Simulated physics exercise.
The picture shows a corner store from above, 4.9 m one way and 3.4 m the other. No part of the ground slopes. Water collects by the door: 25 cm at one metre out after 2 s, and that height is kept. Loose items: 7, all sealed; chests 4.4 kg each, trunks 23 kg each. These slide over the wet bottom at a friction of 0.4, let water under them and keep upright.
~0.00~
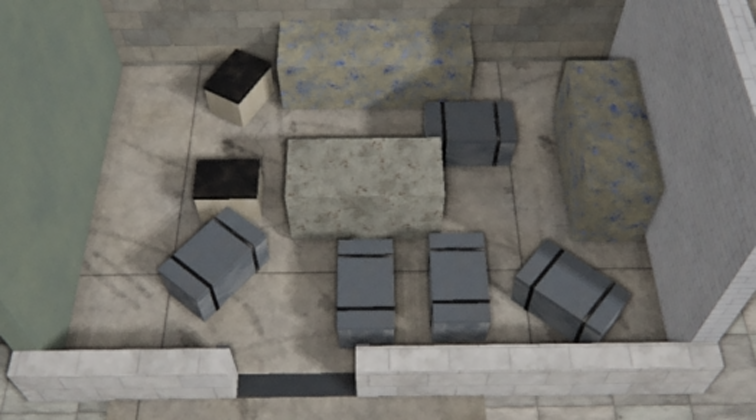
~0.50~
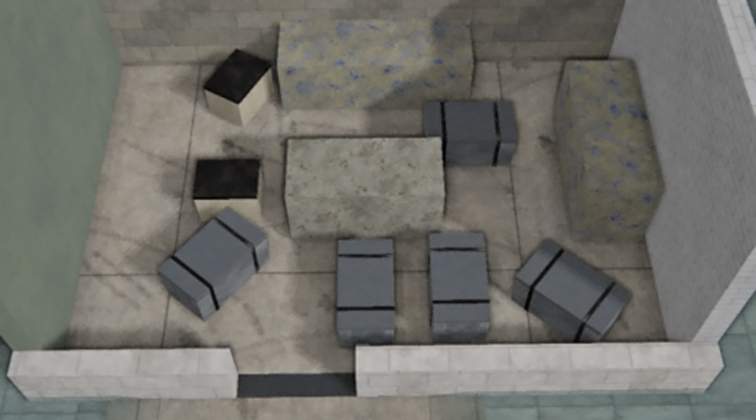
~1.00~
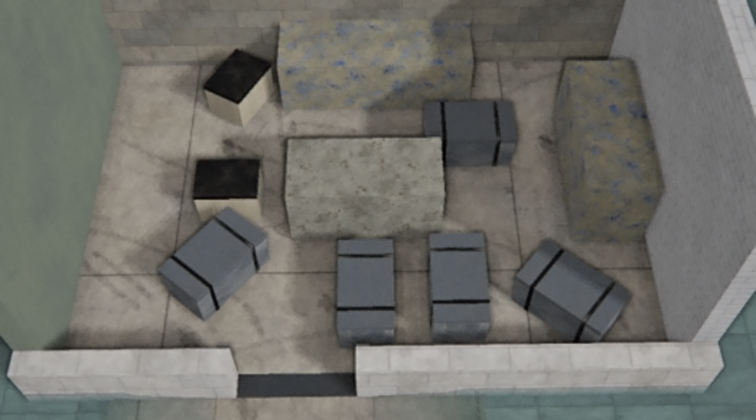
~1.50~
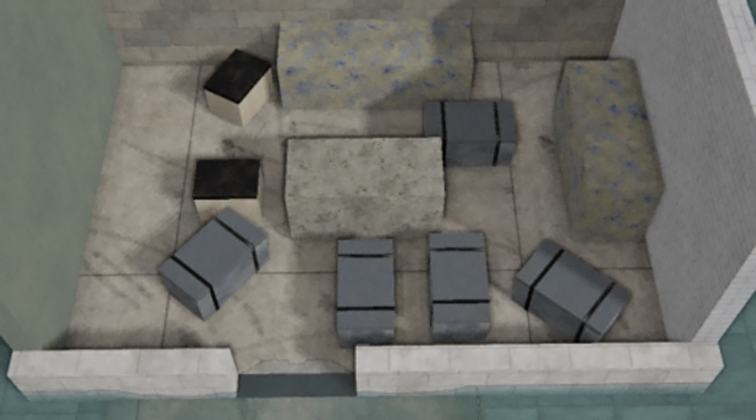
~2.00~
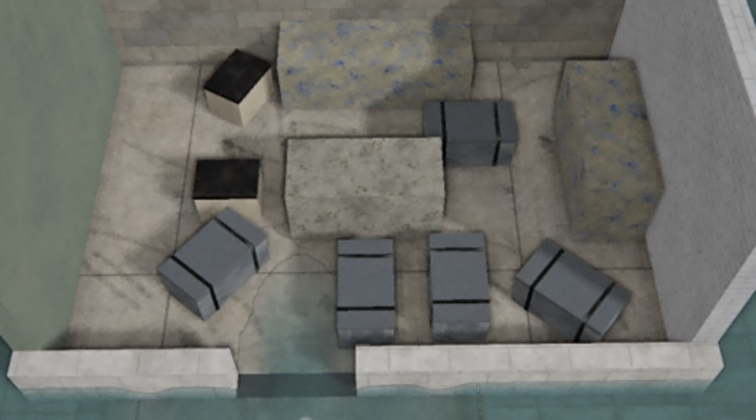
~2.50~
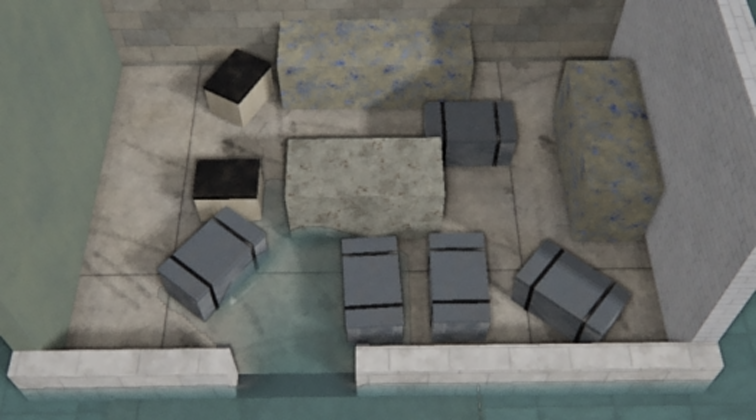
At first, the floor of a walled room seen from above is dry, with strapped grey trunks, two dark-topped boxes and large stone-like blocks standing still. Blue-green water appears outside the low front wall, then enters through the doorway and spreads inward, and one trunk near the opening shifts slightly right.
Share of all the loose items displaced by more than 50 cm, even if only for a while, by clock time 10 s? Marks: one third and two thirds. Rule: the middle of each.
The shifted amount is major, at least two thirds.
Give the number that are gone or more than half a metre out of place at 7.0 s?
At that moment it comes to 2.
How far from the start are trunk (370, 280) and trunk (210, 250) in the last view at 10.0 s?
60 cm and 40 cm respectively.
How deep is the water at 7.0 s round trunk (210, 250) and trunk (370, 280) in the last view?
8 and 8 cm.
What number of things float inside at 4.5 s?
At that instant the tally stands at 2.
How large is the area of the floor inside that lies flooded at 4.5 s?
I'd put it close to 9.5 m2.
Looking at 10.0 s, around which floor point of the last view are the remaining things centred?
They're centred close to (429, 242).
After 3.5 s 2 of 7 are over 50 cm from their spots; 0 afloat.
After 4.5 s 3 of 7 are over 50 cm from their spots; 2 afloat.
After 7.0 s 2 of 7 are over 50 cm from their spots; 5 afloat.
After 10.0 s 5 of 7 are over 50 cm from their spots, and 6 have been at some point; 7 afloat.
